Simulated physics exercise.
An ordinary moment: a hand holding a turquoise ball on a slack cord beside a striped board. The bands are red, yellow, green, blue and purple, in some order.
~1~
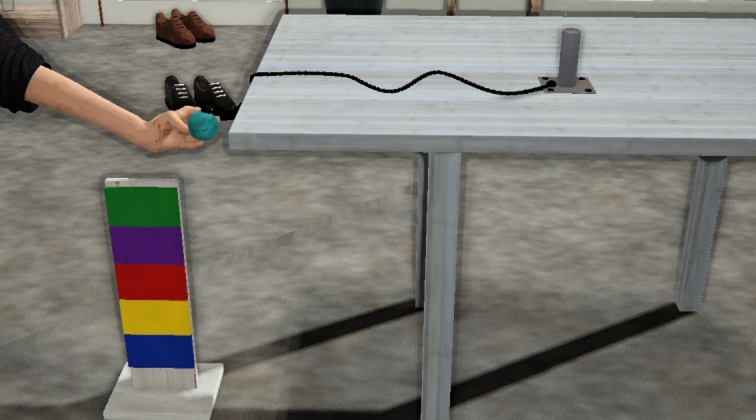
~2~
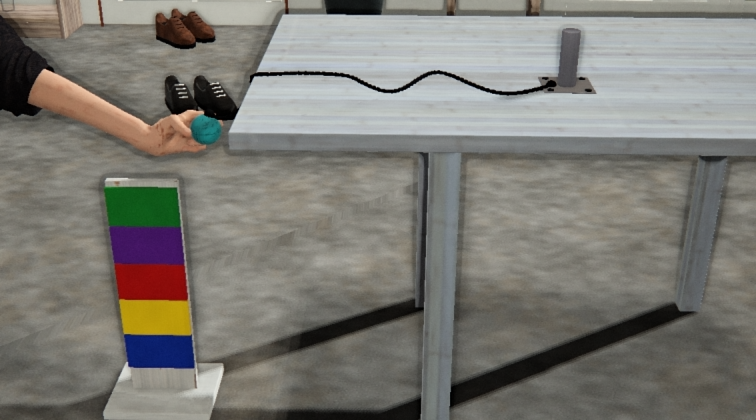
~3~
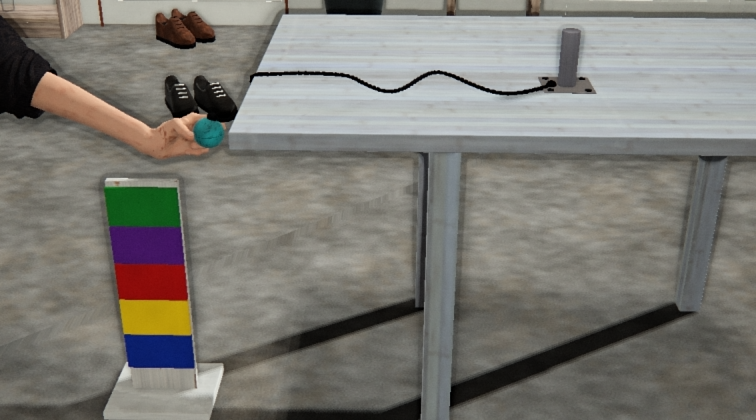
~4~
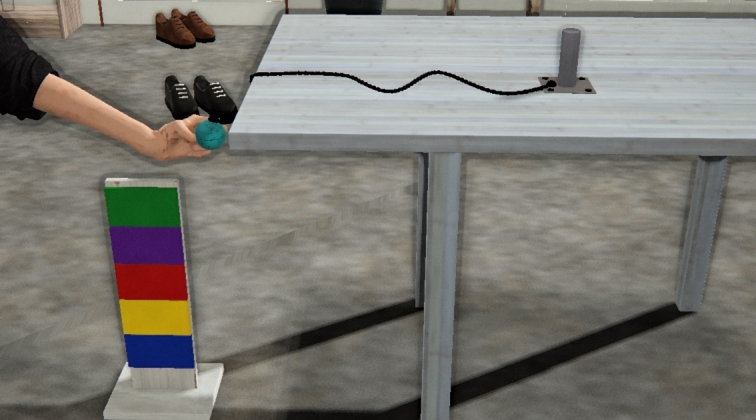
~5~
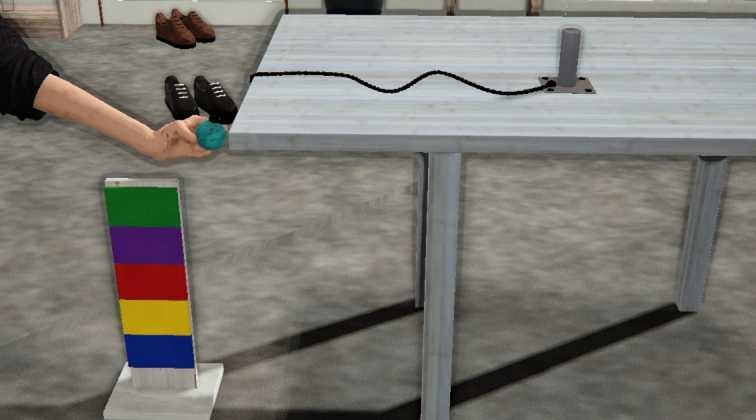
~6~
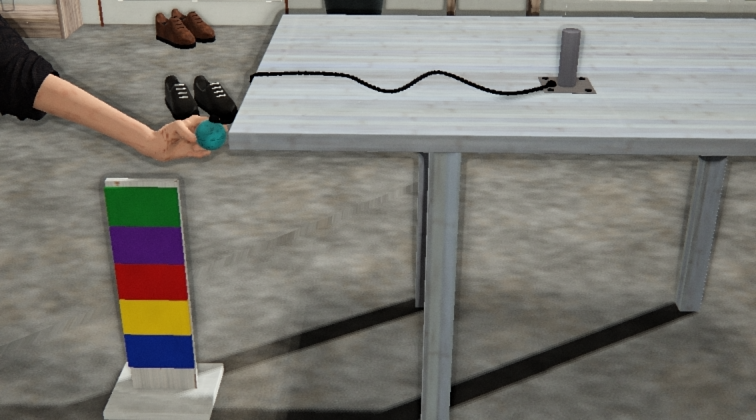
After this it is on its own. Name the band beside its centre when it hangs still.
At purple.
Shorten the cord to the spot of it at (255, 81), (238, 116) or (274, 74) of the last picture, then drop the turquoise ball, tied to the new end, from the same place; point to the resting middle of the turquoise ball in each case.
Try by try, around (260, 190), (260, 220) and (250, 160).
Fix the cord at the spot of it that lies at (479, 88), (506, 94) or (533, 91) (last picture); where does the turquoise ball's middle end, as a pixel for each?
Near (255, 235), (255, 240) and (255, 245).
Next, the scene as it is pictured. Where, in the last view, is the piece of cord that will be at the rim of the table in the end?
That spot is around (349, 76).
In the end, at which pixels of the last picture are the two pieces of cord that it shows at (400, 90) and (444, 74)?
At (329, 79), then (406, 81).
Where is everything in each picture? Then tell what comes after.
The first picture shows turquoise ball (203, 125); green (142, 208); purple (147, 246); red (151, 283); yellow (155, 319); blue (159, 353).
The second picture shows turquoise ball (206, 130); cord through (525, 92) (458, 79) (404, 88) (349, 76) (268, 75).
The third picture shows turquoise ball (208, 133).
The fourth picture shows turquoise ball (210, 135); cord through (525, 92) (458, 79) (404, 88) (349, 76) (268, 75).
The fifth picture shows turquoise ball (211, 135).
The sixth picture shows turquoise ball (211, 135); cord through (525, 92) (458, 79) (404, 88) (349, 76) (268, 75).
Soon after, ball near (258, 229); level with purple.
Then, ball near (247, 247); level with purple.
At rest, ball near (254, 249); level with purple. Its centre hangs level with the purple band.
